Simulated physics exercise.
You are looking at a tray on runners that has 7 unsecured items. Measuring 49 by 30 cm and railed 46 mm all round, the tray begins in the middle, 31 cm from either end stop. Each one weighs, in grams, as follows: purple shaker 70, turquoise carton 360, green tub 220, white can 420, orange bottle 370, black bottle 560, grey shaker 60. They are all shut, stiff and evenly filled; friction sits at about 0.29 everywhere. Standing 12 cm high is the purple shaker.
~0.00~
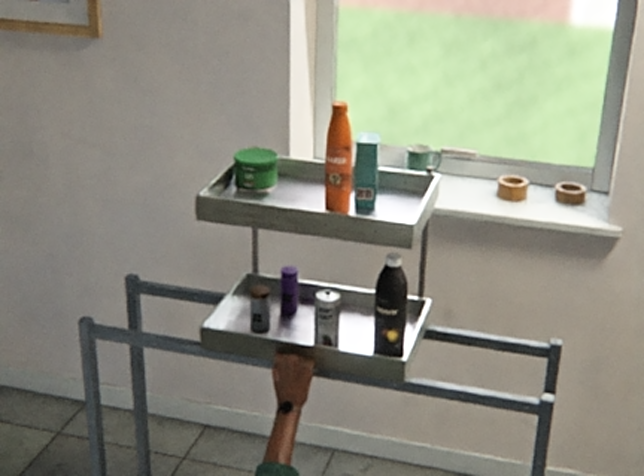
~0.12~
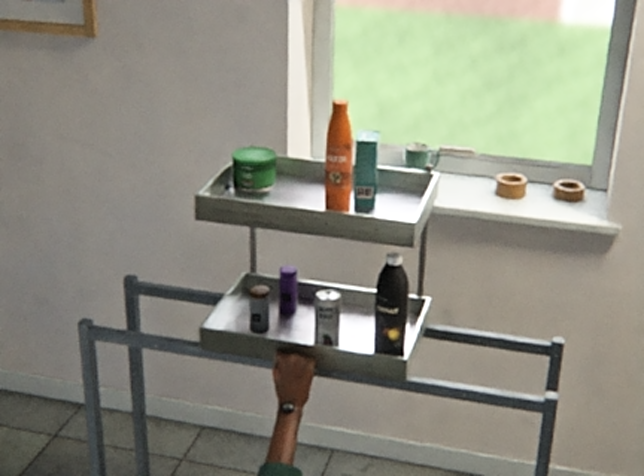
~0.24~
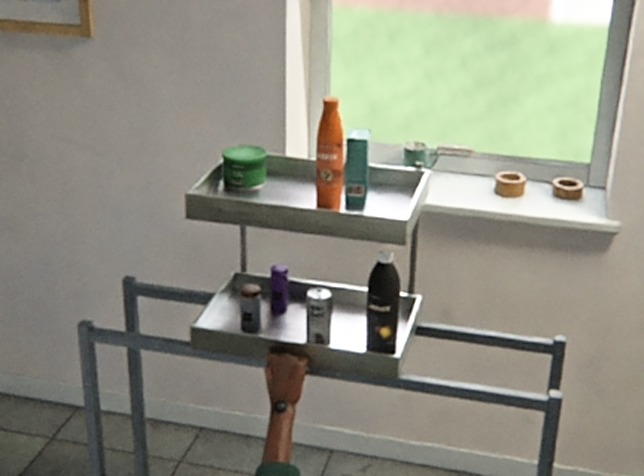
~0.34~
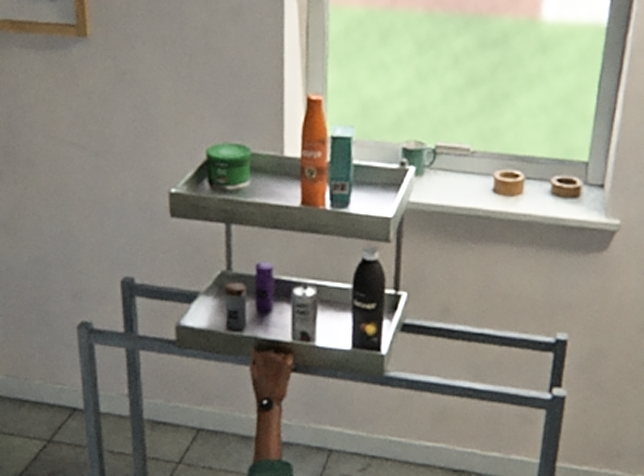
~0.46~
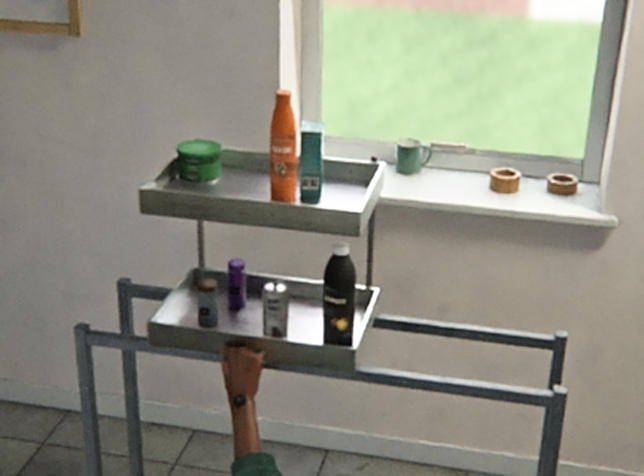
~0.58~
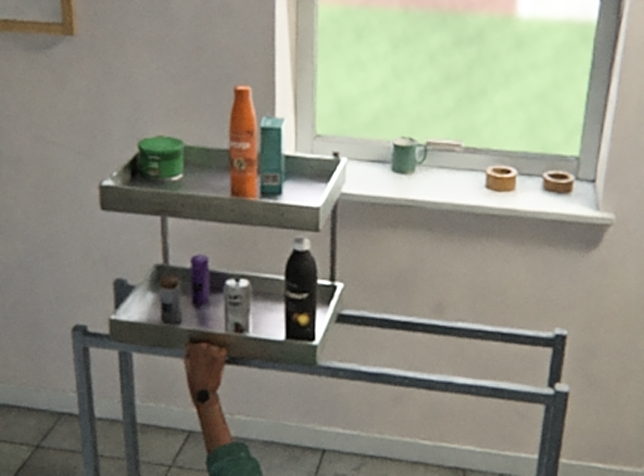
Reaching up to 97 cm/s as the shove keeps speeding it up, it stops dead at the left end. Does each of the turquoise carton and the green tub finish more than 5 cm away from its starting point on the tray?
Verdict: The turquoise carton yes; the green tub no.
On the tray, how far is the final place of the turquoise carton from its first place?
Displacement: Approx. 19 cm.
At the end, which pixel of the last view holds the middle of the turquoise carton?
You'll find it at about (161, 175).
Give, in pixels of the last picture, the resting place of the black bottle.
It ends up at about (205, 283).
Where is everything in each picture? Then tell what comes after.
Tray midway; turquoise carton (367, 170); green tub (256, 170), in the first picture.
Tray 1 cm left; orange bottle (339, 160); black bottle (391, 309), in the second picture.
Tray 3 cm left; grey shaker (251, 308); purple shaker (279, 289), in the third picture.
Tray 7 cm left; white can (304, 320); orange bottle (314, 155), in the fourth picture.
Tray 14 cm left; black bottle (339, 299); grey shaker (208, 303), in the fifth picture.
Tray 23 cm left; turquoise carton (273, 155); green tub (161, 158), in the sixth picture.
By 0.78 s, tray 31 cm left; turquoise carton tilted 7° near (204, 148); orange bottle tilted 7°; grey shaker 8 cm from its spot.
By 0.88 s, tray 31 cm left; turquoise carton tilted 31° near (184, 147); orange bottle tilted 29°; purple shaker tilted 17°.
By 1.08 s, tray 31 cm left; turquoise carton on its side near (163, 157); orange bottle on its side; purple shaker tilted 29°.
When it is over (2.0 s), lying over on the tray, turquoise carton and orange bottle; not toppled but over 5 cm from the start, purple shaker, white can, black bottle and grey shaker; the last one within 5 cm of the start. In the last view, turquoise carton near (161, 175), green tub near (128, 155).
